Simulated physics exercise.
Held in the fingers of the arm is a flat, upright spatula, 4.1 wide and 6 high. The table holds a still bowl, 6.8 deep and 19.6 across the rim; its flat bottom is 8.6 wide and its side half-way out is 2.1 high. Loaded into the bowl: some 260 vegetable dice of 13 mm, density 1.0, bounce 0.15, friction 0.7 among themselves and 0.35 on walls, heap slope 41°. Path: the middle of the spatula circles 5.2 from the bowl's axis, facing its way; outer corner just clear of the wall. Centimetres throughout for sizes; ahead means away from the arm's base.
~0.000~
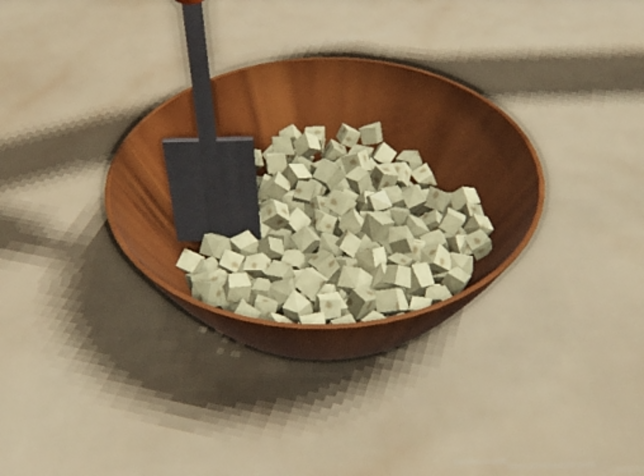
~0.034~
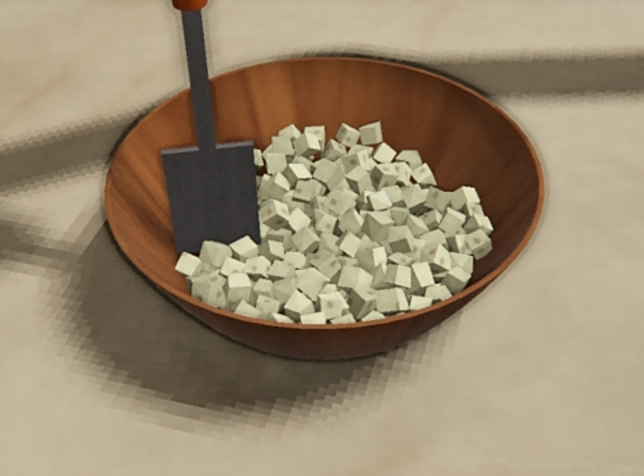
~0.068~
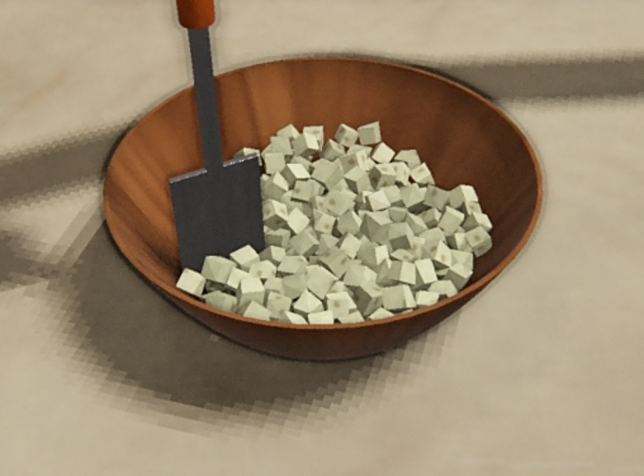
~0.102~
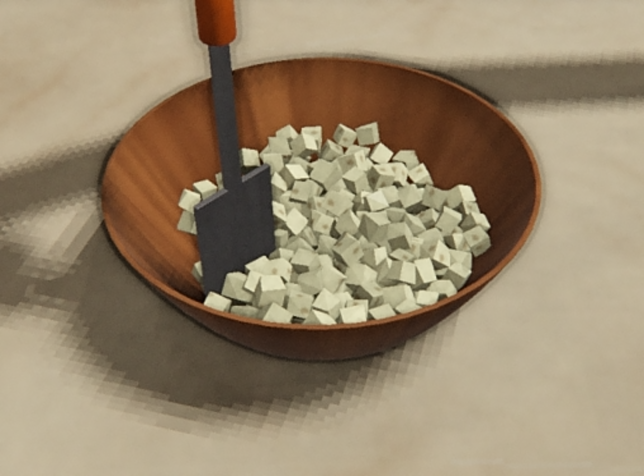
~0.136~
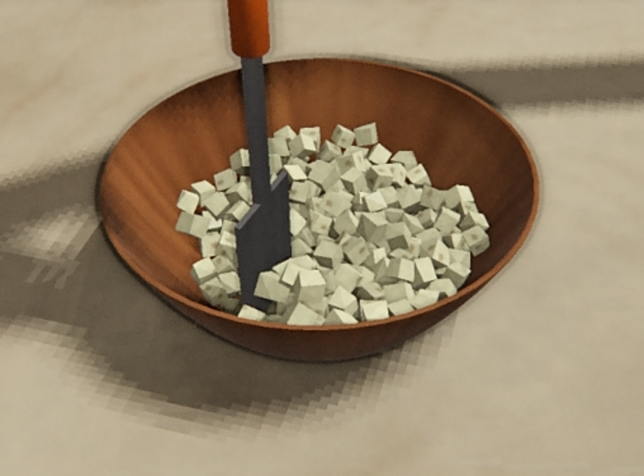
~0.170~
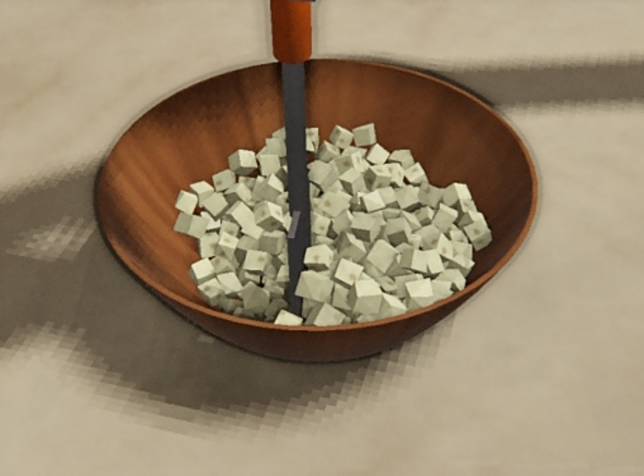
A brown bowl of pale vegetable cubes sitting still while a dark, orange-handled spatula sweeps from left toward centre, turning edge-on.
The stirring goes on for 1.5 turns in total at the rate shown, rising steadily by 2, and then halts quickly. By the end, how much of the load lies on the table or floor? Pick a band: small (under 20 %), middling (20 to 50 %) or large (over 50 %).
Small.
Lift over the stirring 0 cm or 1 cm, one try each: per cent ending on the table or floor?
Some 20 and 20 per cent.
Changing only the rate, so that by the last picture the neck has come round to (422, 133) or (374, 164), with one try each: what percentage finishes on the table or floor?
Some 30 and 25 %.
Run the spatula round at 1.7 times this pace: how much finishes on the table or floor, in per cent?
30 %.
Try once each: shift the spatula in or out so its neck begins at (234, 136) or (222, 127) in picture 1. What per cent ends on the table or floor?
15 and 15 per cent.
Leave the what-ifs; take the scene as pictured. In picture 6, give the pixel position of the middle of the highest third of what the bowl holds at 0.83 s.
About (307, 286).
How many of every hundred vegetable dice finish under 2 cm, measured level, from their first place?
Roughly 30 percent.
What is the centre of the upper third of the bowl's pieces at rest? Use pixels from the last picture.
Close to (310, 262).
By 0.50 s, 260° round, highest piece 9 above the table; 240 in the bowl, 10 on the table or floor, 7 in flight or on the tool.
By 0.83 s, 80° round, highest piece 8 above the table; 225 in the bowl, 29 on the table or floor, 3 in flight or on the tool.
By 1.20 s, 180° round, highest piece 5 above the table; 224 in the bowl, 33 on the table or floor.
By 1.90 s, 180° round, highest piece 5 above the table; 224 in the bowl, 33 on the table or floor.
Final count, 224 in the bowl, 33 on the table or floor. That is 13 % on the table or floor.
